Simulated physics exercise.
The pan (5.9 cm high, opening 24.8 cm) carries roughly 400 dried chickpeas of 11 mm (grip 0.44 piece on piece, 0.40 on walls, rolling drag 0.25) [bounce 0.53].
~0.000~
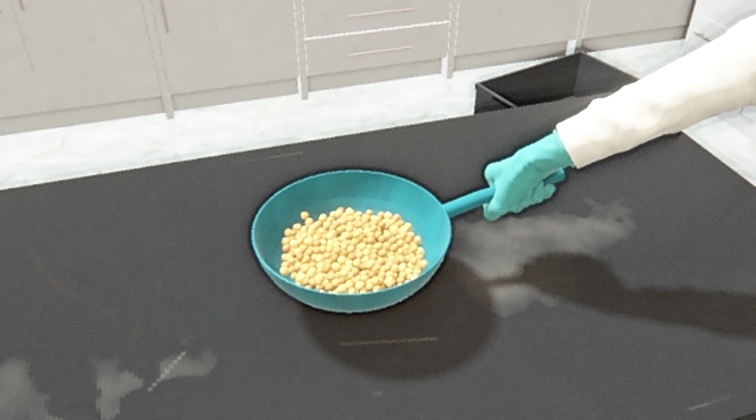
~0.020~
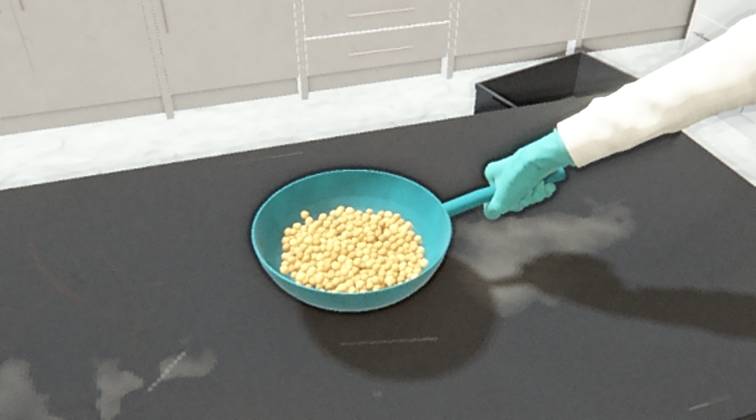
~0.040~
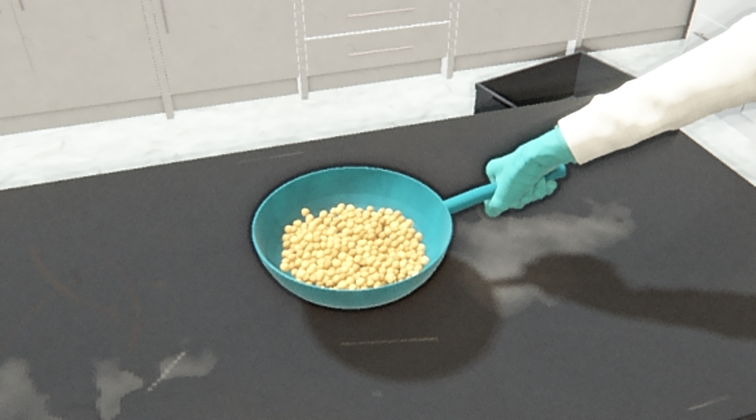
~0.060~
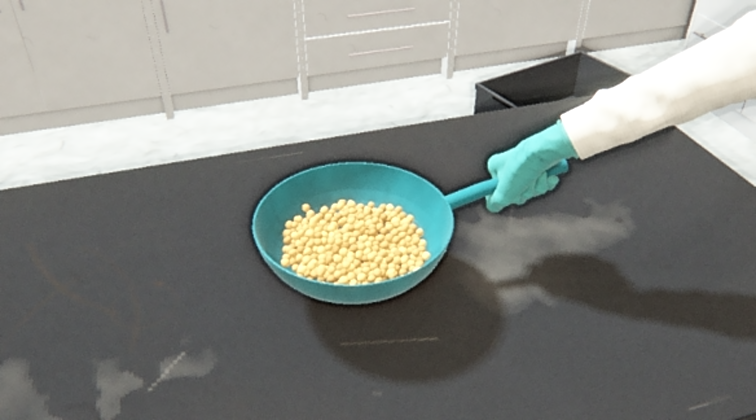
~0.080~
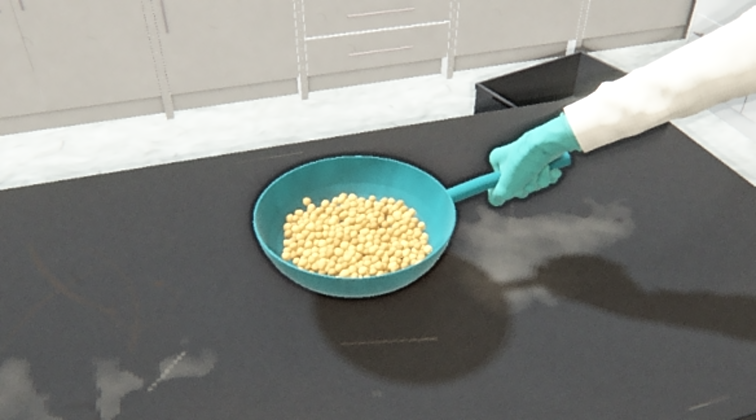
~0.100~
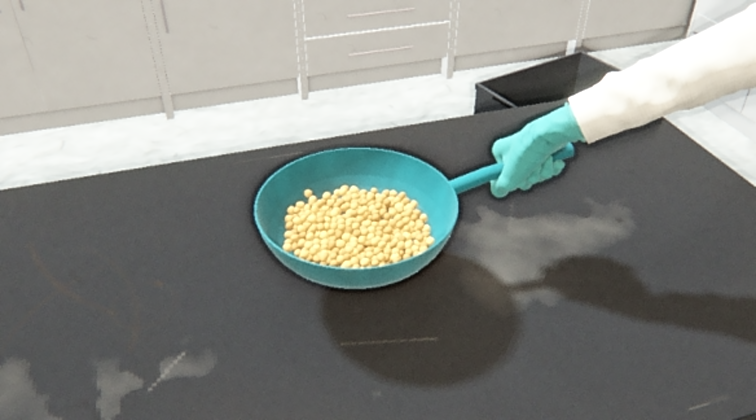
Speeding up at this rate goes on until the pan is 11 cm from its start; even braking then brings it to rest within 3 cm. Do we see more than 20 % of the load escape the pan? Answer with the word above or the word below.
The word is below.
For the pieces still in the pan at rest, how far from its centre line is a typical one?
7.0 cm or thereabouts.
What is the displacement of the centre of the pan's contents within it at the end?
Roughly 3.5 centimetres.
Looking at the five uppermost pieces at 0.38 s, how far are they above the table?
About 23 cm.
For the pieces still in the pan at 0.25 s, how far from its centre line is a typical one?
A typical piece sits around 6.5 cm out.
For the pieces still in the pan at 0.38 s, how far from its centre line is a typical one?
The distance comes out around 7.0 cm.
After 0.25 s, pan 100 %; middle of the pieces not yet landed near (383, 136).
After 0.38 s, pan 100 %; middle of the pieces not yet landed near (404, 151).
Then, at 0.49 s, pan 100 %; middle of the pieces not yet landed near (402, 154).
Then, at 0.60 s, pan 100 %; middle of the pieces not yet landed near (402, 155).
At rest (0.9 s), pan 100 %.
